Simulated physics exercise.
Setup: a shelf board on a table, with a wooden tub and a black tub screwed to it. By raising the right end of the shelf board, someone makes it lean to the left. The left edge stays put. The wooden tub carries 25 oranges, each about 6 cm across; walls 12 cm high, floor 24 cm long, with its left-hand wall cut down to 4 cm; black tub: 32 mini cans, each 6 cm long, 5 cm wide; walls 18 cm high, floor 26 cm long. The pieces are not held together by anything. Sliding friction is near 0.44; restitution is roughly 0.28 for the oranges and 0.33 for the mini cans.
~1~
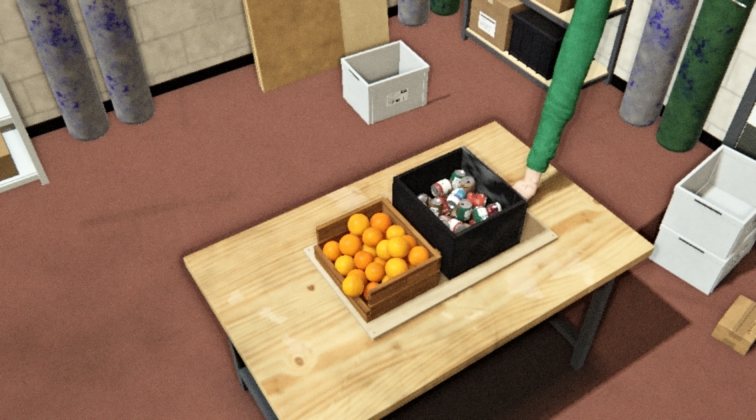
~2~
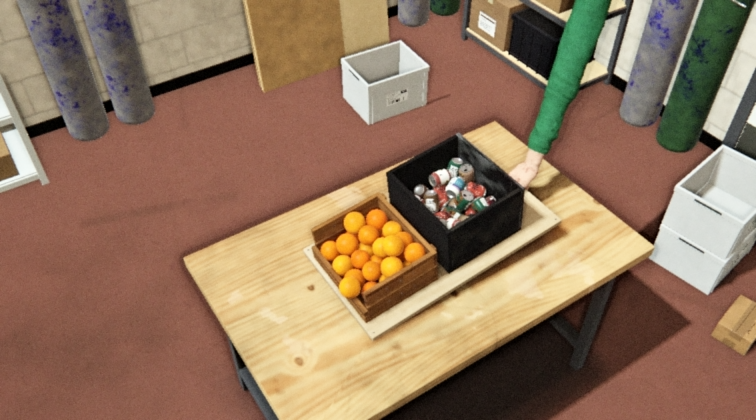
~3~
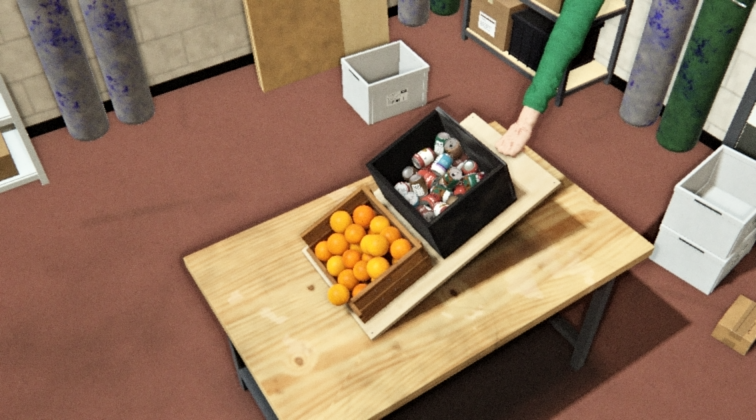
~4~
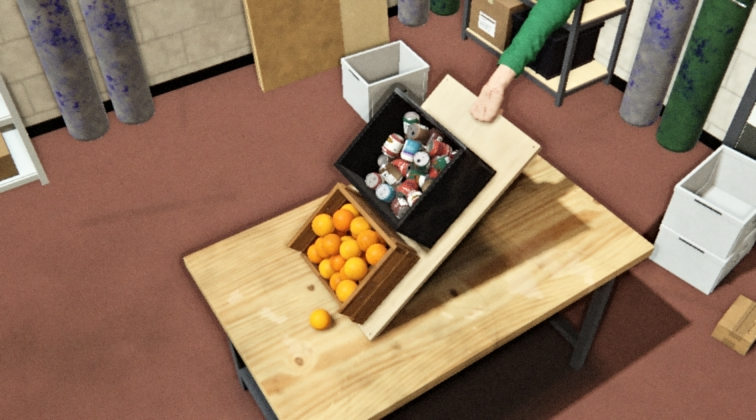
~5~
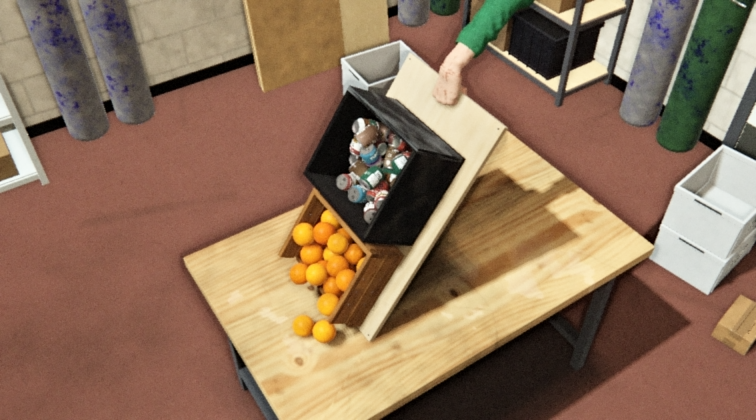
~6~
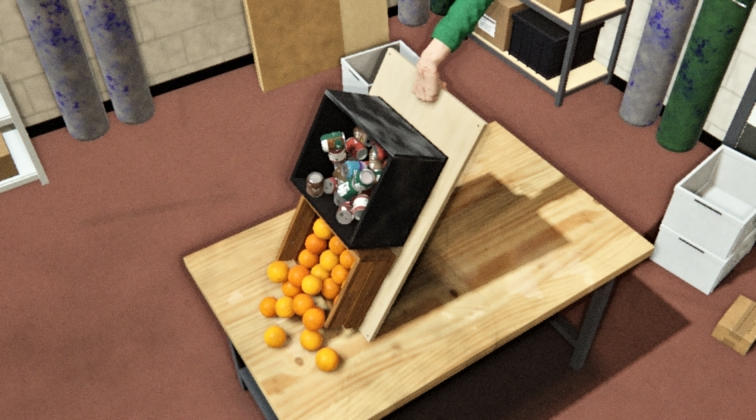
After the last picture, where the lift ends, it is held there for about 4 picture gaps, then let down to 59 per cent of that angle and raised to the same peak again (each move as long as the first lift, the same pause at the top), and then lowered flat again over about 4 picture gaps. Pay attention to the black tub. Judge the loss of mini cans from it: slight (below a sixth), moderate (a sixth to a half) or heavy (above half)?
The loss is slight.
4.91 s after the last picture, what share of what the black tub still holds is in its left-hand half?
About 60%.
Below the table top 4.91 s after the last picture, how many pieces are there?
Piece count: About 3.
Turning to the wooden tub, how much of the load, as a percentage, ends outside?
Wooden tub: 50% lost.
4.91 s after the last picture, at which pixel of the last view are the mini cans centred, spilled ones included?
At about (444, 226).
Then, 0.78 s after the last picture, tilt 62°; 13 of 25 out of the wooden tub and 1 of 32 out of the black tub.
Then, 1.77 s after the last picture, tilt 37°; 13 of 25 out of the wooden tub and 1 of 32 out of the black tub.
Then, 3.14 s after the last picture, tilt 62°; 13 of 25 out of the wooden tub and 1 of 32 out of the black tub.
When it is over (4.91 s after the last picture), 13 of 25 out of the wooden tub and 1 of 32 out of the black tub. Asked share, 1 of 32, 3 per cent.
